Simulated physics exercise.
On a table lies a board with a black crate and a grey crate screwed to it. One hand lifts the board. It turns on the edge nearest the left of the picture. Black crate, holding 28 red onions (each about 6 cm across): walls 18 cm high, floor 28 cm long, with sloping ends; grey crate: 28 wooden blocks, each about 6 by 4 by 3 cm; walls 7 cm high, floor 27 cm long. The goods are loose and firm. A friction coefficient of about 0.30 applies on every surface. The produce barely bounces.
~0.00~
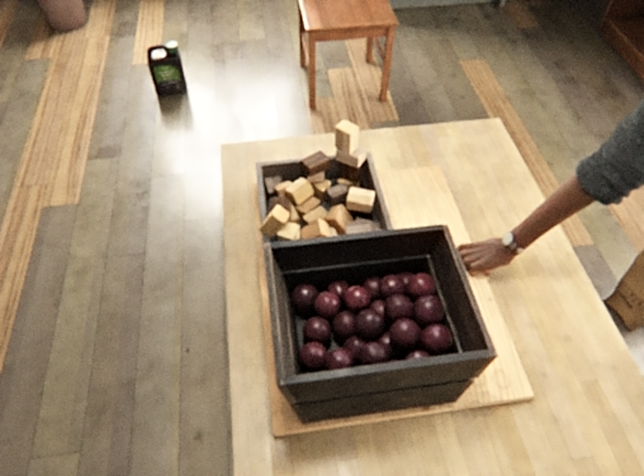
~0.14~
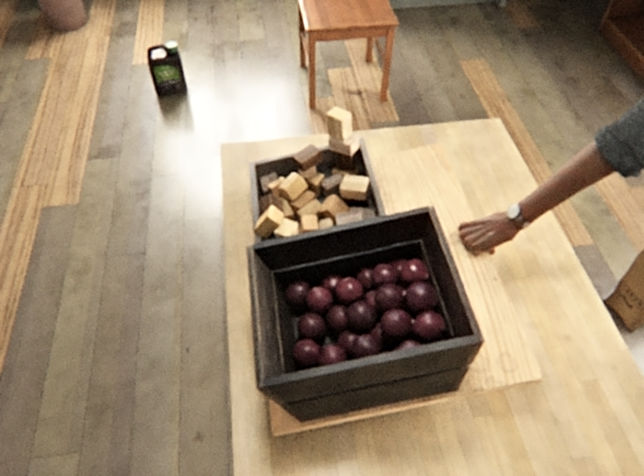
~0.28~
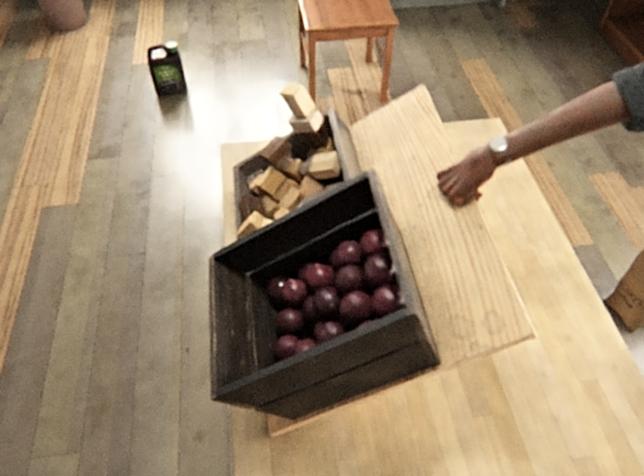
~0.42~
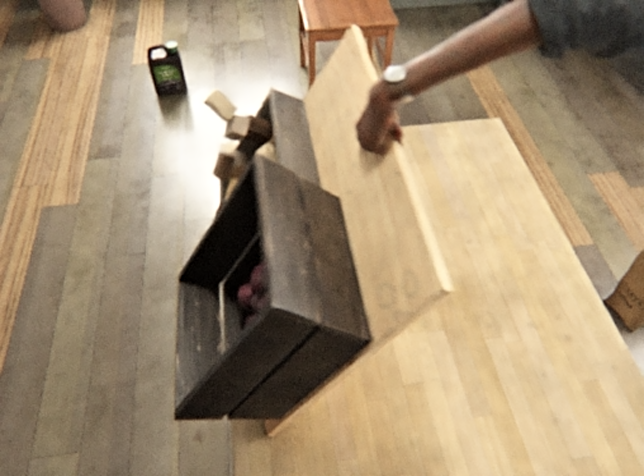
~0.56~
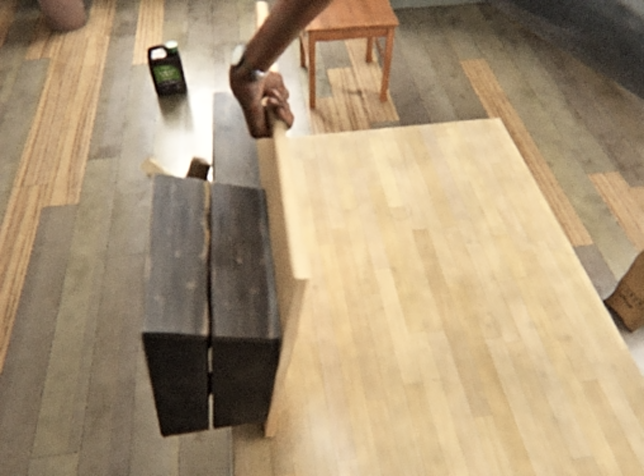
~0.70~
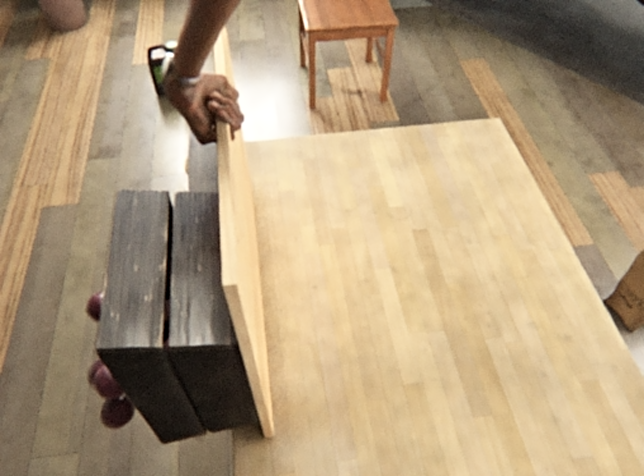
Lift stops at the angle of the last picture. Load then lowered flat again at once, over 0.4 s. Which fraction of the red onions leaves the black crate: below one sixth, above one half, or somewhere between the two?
Above one half.
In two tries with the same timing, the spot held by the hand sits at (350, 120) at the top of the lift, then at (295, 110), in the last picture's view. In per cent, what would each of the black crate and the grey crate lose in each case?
The black crate would lose 20 per cent in the first try and 40 per cent in the second, the grey crate 20 and then 40 per cent.
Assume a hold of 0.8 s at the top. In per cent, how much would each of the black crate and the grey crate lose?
Black crate: 100%, grey crate: 80%.
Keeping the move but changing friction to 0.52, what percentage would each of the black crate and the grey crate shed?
Black crate 90, grey crate 90 per cent.
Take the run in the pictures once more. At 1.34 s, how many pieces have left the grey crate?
Grey crate: Roughly 20 out by then.
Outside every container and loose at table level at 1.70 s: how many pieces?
My count comes to close to 3.
After 0.86 s, tilt 59°; the black crate is down by 16 of 28 and the grey crate is down by 19 of 28.
After 1.06 s, tilt 3°; the black crate is down by 24 of 28 and the grey crate is down by 20 of 28.
After 1.34 s, tilt 0°; the black crate is down by 24 of 28 and the grey crate is down by 20 of 28.
Final count (at 1.70 s), the black crate is down by 24 of 28 and the grey crate is down by 20 of 28. Asked share, 24 of 28, 86 per cent.
